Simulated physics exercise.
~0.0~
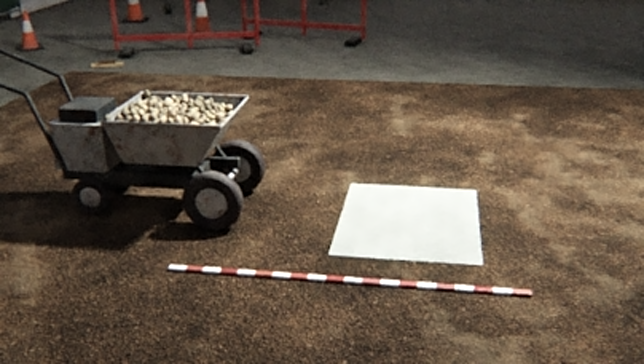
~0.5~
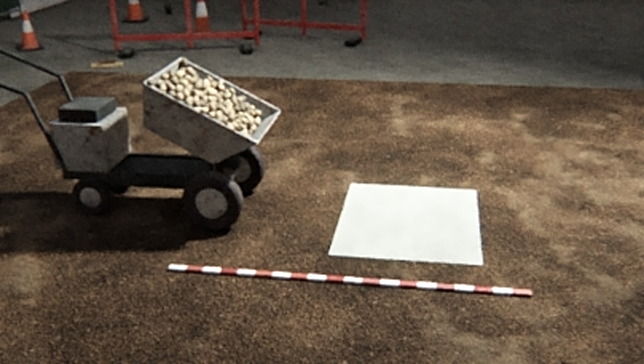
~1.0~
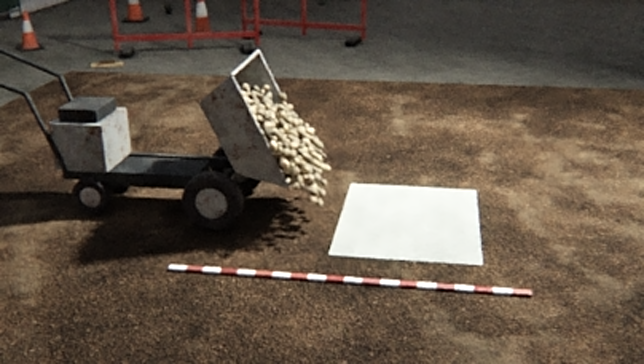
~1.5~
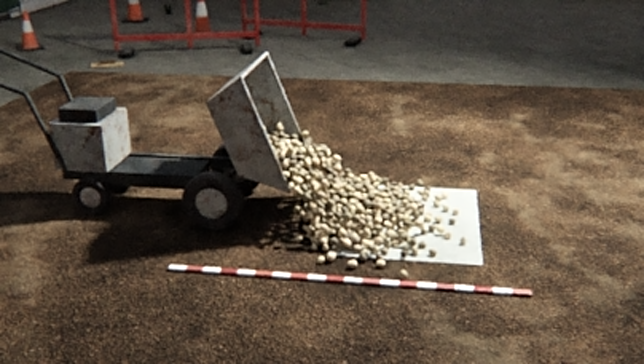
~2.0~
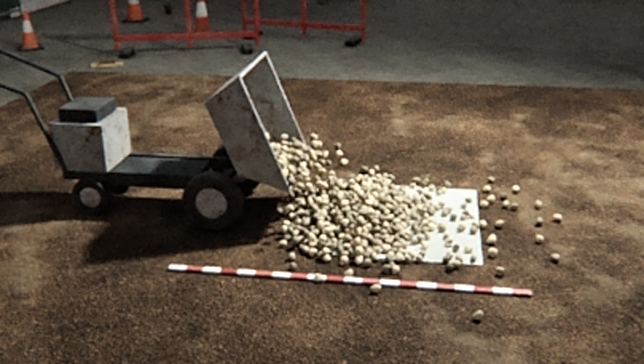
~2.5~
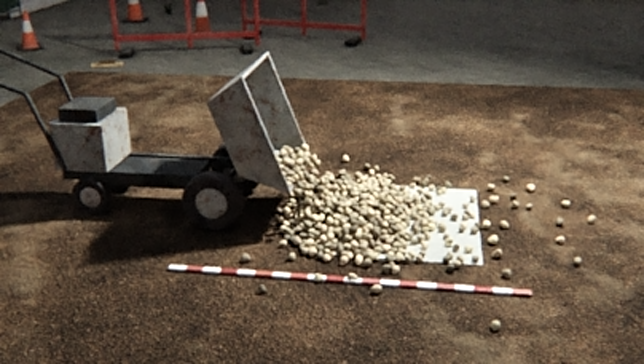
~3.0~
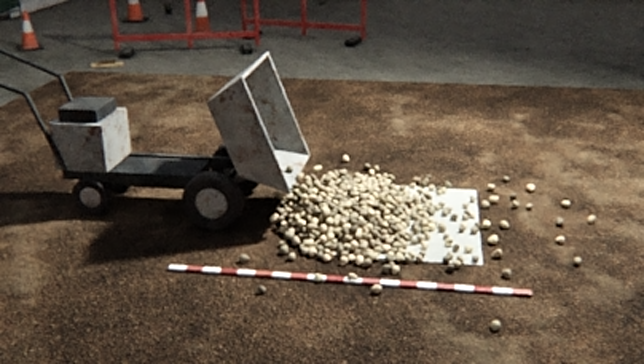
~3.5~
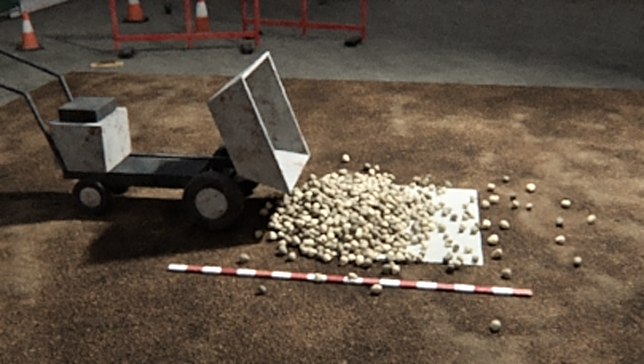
Motor barrow tipping its skip of round pale stones rightwards, the load sliding into a heap partly covering a white sheet.
